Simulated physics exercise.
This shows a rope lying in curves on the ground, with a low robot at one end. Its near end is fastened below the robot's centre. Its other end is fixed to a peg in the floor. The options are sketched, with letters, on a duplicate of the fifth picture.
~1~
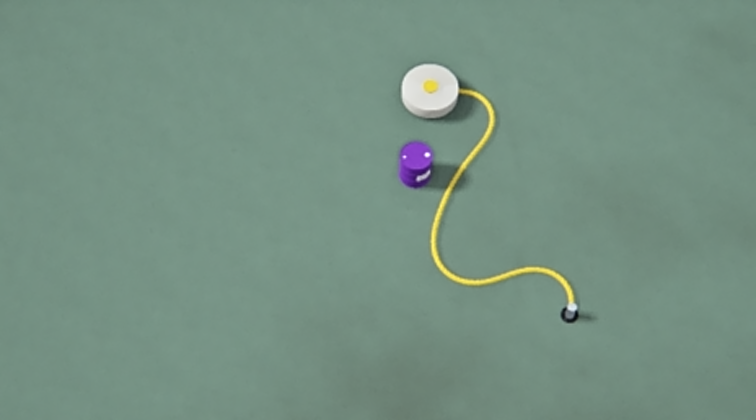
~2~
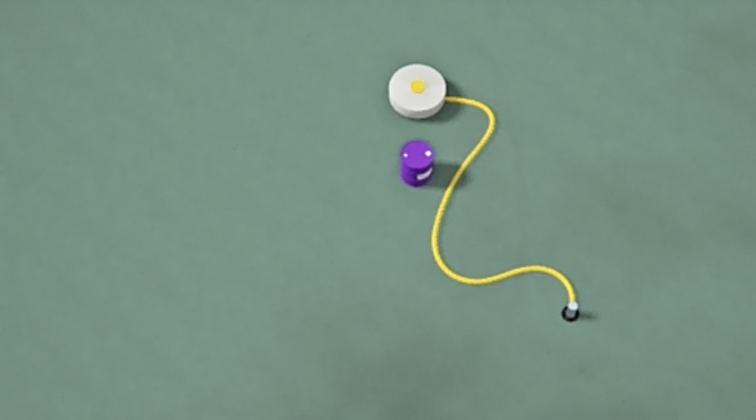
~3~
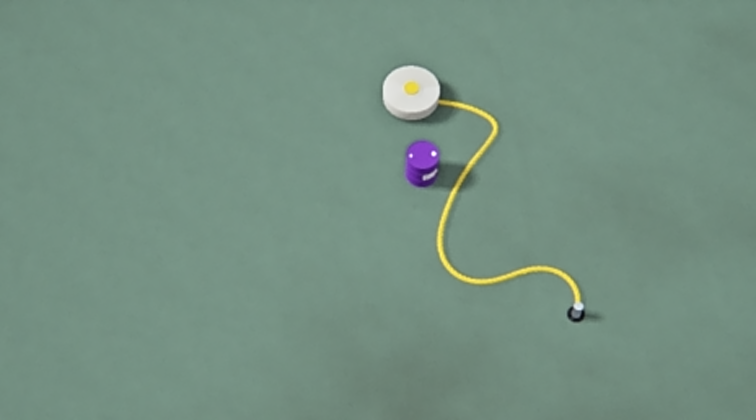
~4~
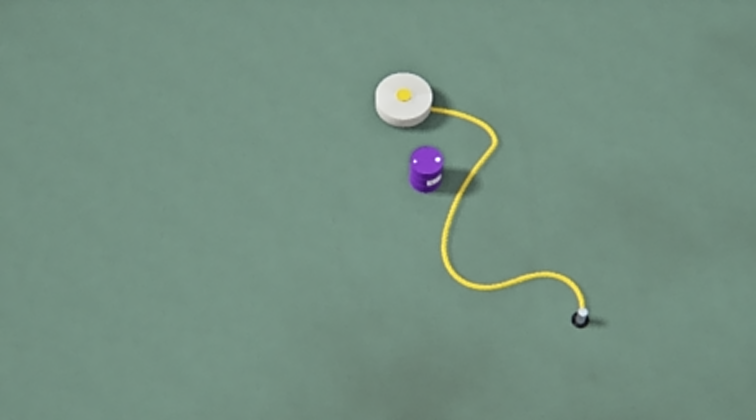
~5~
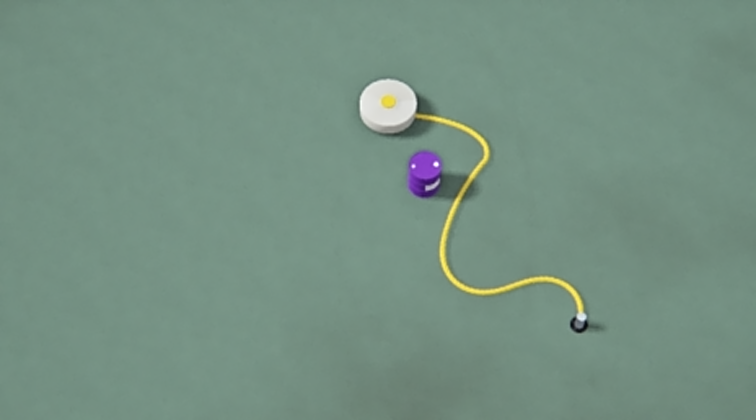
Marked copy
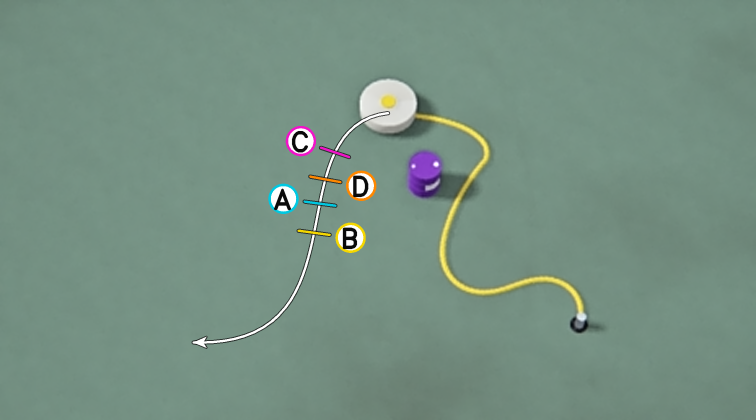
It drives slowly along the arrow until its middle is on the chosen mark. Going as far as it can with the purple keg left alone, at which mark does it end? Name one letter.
Up to mark A.
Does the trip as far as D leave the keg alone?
Yes.
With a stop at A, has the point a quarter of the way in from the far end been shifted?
By then, no.
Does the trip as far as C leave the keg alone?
Yes.
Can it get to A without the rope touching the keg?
Yes.
On the marked copy, A at (320, 204); B at (314, 233); C at (335, 152); D at (325, 179); the route from (388, 113) via (312, 241) to (194, 342).
With A. Early on, robot (349, 126), middle of the rope (446, 233).
Further on, robot (328, 164), middle of the rope (446, 233).
At the end, robot (319, 198), middle of the rope (446, 233); nothing has been touched.
As for the rest, B brings the rope against the keg; C is safe but short; D is safe but short.
